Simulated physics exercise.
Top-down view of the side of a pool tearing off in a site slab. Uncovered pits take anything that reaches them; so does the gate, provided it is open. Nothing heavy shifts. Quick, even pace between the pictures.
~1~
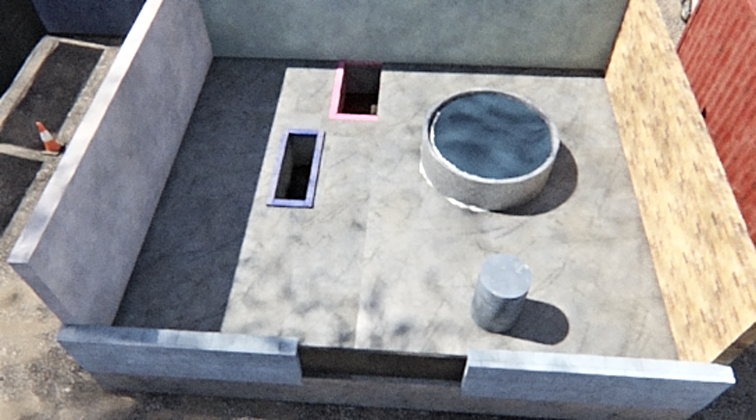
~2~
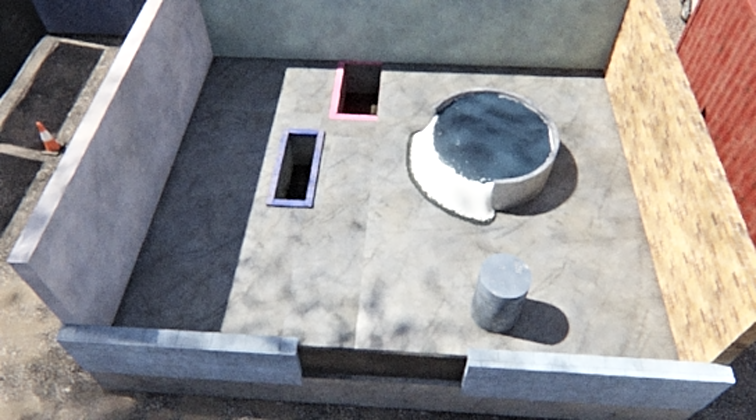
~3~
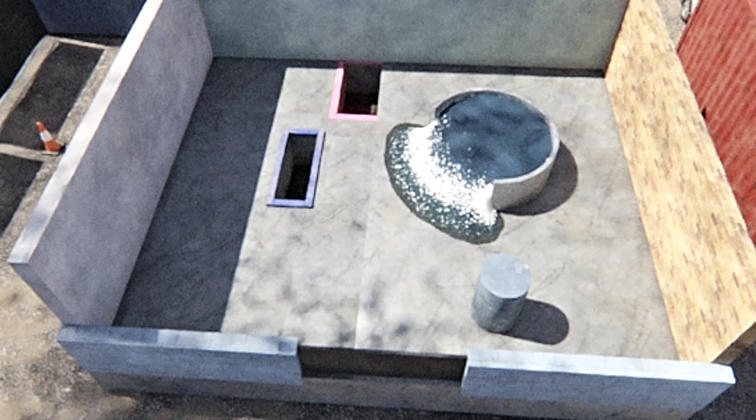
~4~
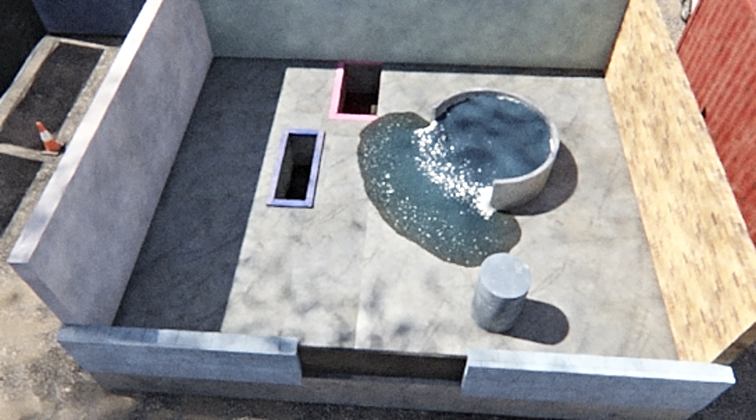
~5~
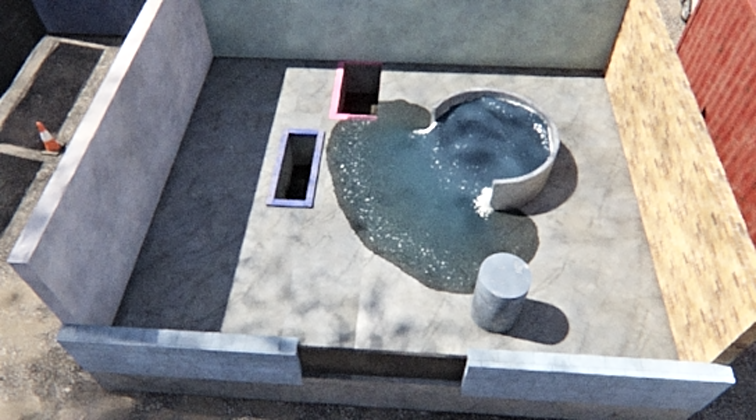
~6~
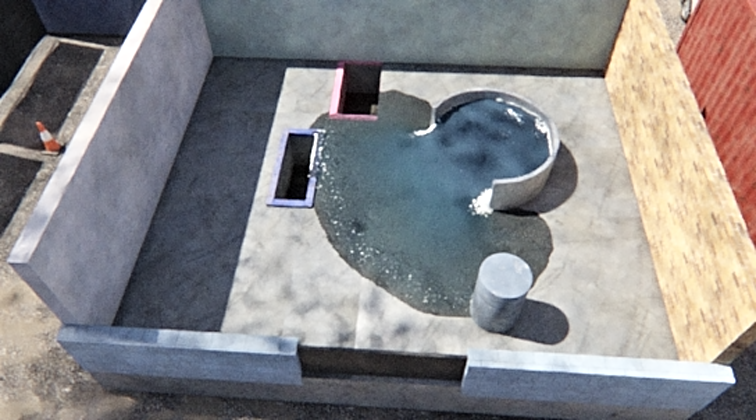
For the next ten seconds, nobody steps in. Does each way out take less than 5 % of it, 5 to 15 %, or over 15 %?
The gate will capture a light share below five per cent; the blue pit will capture a heavy share beyond fifteen per cent; the pink pit will capture a medium share of five to fifteen per cent.
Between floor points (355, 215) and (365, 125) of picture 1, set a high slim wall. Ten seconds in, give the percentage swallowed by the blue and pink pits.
Approximate split, blue: 0 in a hundred; pink: 20 in a hundred.
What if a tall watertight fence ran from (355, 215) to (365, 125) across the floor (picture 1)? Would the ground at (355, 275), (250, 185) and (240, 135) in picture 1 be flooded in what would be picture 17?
Taken in turn, the three points are soaked, unsoaked and unsoaked.
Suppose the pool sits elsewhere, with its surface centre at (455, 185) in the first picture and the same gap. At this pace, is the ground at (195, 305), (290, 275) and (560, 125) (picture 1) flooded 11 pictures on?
Okay, first one got wet, second one got wet, last one high and dry.
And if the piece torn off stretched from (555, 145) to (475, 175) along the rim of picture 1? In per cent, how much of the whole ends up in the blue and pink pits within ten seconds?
Result - blue: 2 %; pink: 4 %.
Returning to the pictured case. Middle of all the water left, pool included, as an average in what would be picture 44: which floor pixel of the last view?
That puts it at around (290, 217).
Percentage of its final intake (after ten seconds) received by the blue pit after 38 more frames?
Around 100 %.
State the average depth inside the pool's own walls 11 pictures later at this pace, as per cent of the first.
Somewhere near 28 %, give or take.
A moment on, water covers 35 % of the floor; the gate 0 %, the blue pit 5 %, the pink pit 2 %.
Next, water covers 45 % of the floor; the gate 0 %, the blue pit 13 %, the pink pit 2 %.
Then, water covers 50 % of the floor; the gate 0 %, the blue pit 20 %, the pink pit 3 %.
Later, water covers 60 % of the floor; the gate 0 %, the blue pit 23 %, the pink pit 3 %.
In the end, water covers 60 % of the floor; the gate 0 %, the blue pit 23 %, the pink pit 12 %.
